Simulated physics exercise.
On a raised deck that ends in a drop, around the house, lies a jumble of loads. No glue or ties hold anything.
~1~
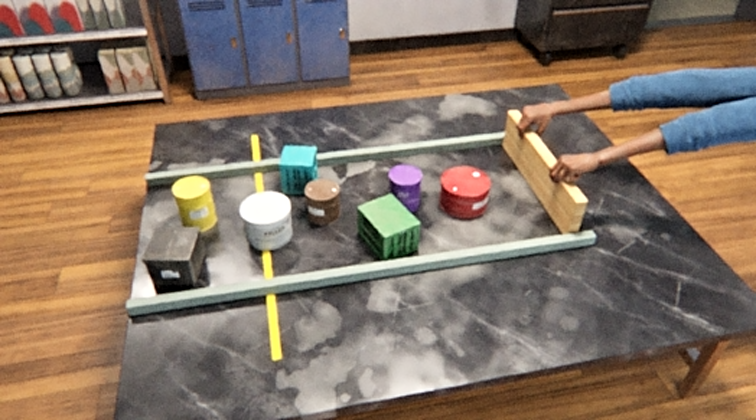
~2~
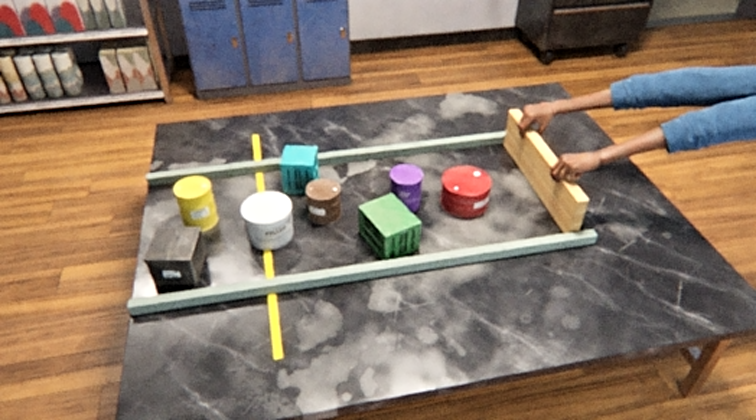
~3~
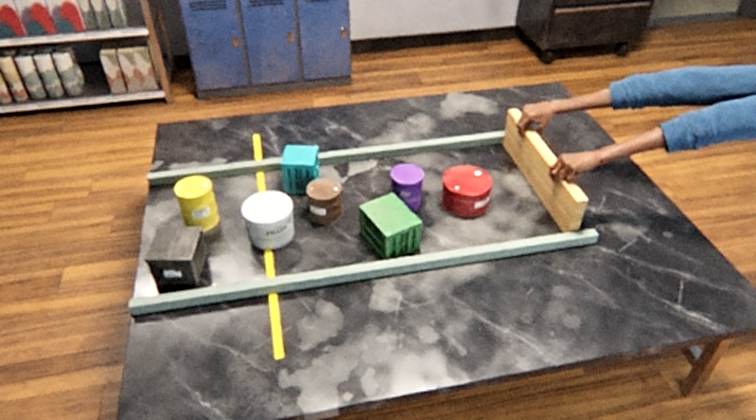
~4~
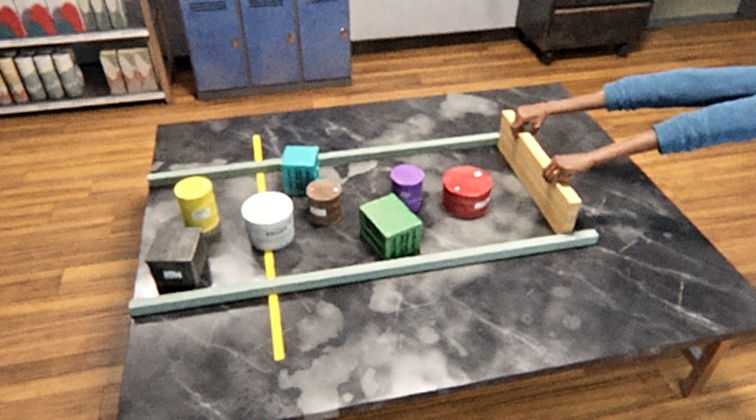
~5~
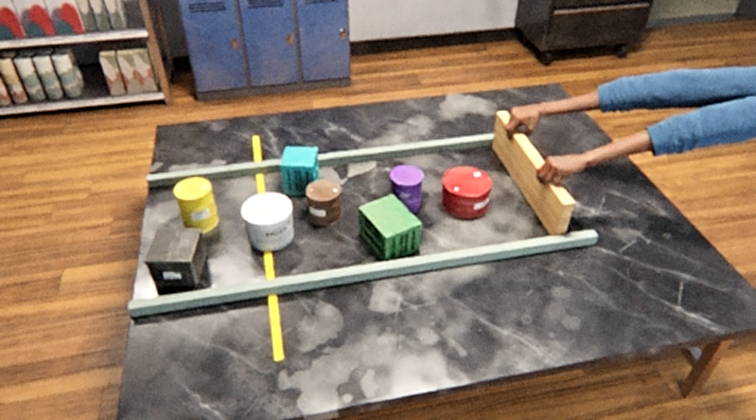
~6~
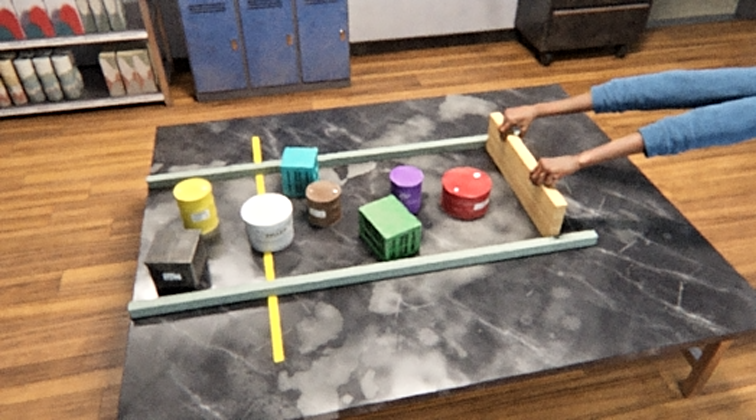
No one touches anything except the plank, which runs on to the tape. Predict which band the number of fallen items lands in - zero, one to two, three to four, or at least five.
Seems the ones that don't stay up number none, for sure.
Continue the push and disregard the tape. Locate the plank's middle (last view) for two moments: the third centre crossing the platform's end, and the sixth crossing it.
Pixels, in order: Around (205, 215), around (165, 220).
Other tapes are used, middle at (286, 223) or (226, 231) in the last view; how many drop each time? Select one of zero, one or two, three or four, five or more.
Not one; one or two.
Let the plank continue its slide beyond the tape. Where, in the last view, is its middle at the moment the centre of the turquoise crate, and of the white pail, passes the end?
Middle: Roughly (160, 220); roughly (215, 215).
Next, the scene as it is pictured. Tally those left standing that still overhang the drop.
Overhang count: 1.
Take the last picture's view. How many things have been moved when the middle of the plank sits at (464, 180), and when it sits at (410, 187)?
Tally: First 2; then 4.
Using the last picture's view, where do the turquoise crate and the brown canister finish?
In the last view, the middles sit near (243, 174) and near (212, 197).
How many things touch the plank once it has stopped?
That makes 4.
Early on, none off yet; black tote at rest near (178, 259); yellow canister at rest near (197, 207); white pail at rest near (269, 223).
A while later, none off yet; black tote at rest near (178, 259); yellow canister at rest near (197, 207); white pail at rest near (266, 224).
Further along, none off yet; black tote at rest near (178, 259); yellow canister at rest near (197, 207); white pail travelled about its own width near (238, 230).
Finally, the number that fall off is zero.
